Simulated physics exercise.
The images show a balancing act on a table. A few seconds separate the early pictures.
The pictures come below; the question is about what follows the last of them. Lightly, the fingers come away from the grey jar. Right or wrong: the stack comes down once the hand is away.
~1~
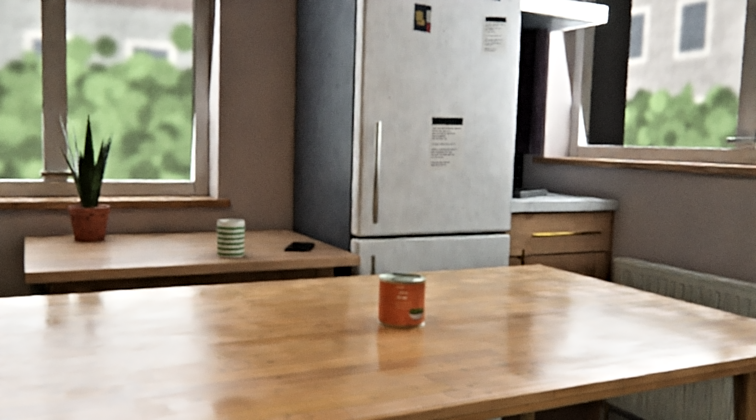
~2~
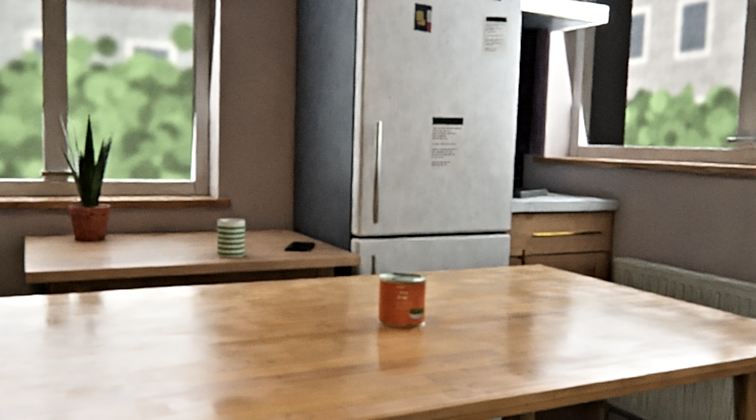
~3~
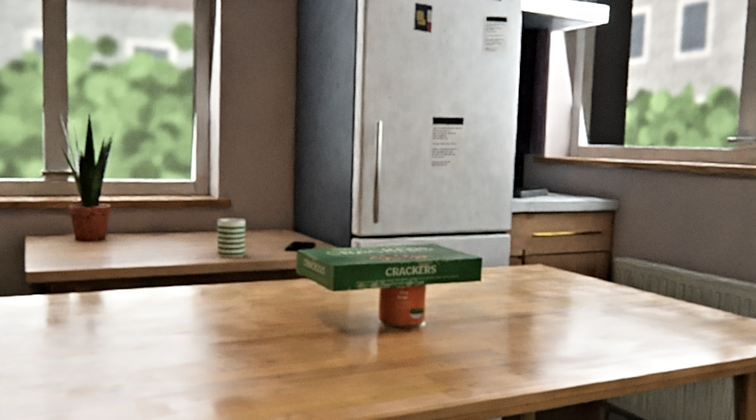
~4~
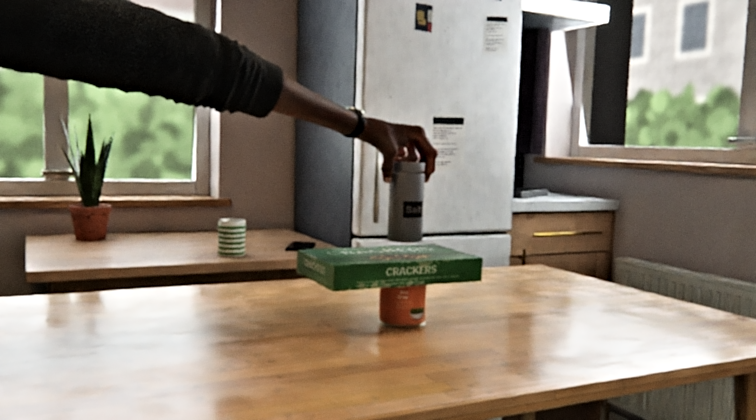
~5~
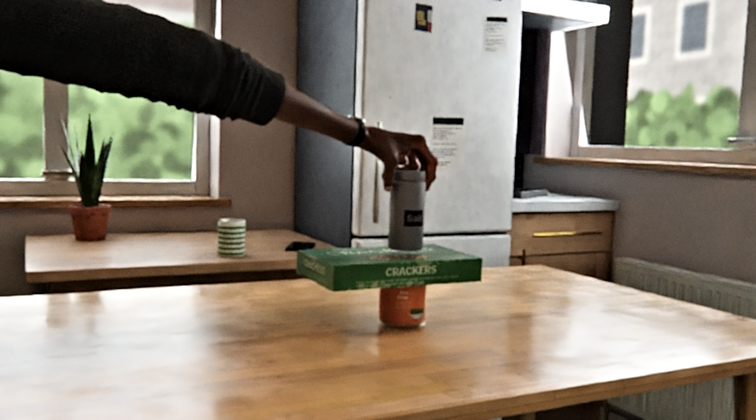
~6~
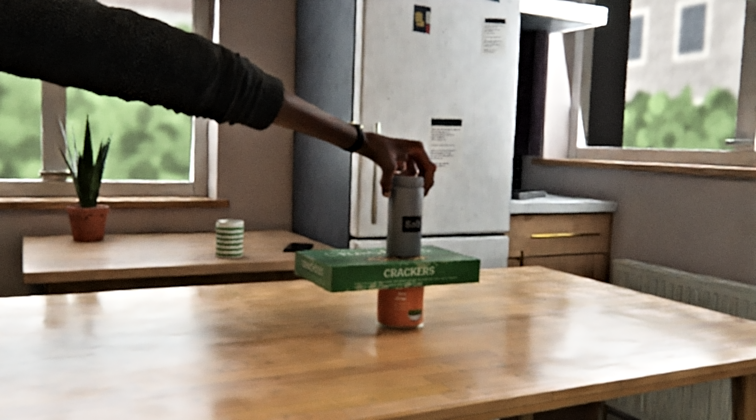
Wrong, it stays balanced.
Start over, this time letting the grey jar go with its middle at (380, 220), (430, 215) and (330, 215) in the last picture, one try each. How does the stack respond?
Try 1: Topples; try 2: Stands; try 3: Topples.
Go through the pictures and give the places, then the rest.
In the first picture, the last thing is not in view yet.
In the second picture, the last thing is not in view yet.
In the third picture, the last thing is not in view yet; green packet (388, 265).
In the fourth picture, on its way; grey jar (406, 201); green packet (389, 265).
In the fifth picture, on its way; grey jar (407, 210); green packet (388, 265).
In the sixth picture, set down, still held; grey jar (405, 216); green packet (387, 267).
Then, 0.80 s later than the last frame, all is still.
Then, 1.70 s later than the last frame, grey jar resting near (405, 216).
When it is over, all 3 as before. End places, in pixels of the last picture, grey jar near (405, 216). The stack keeps its balance.
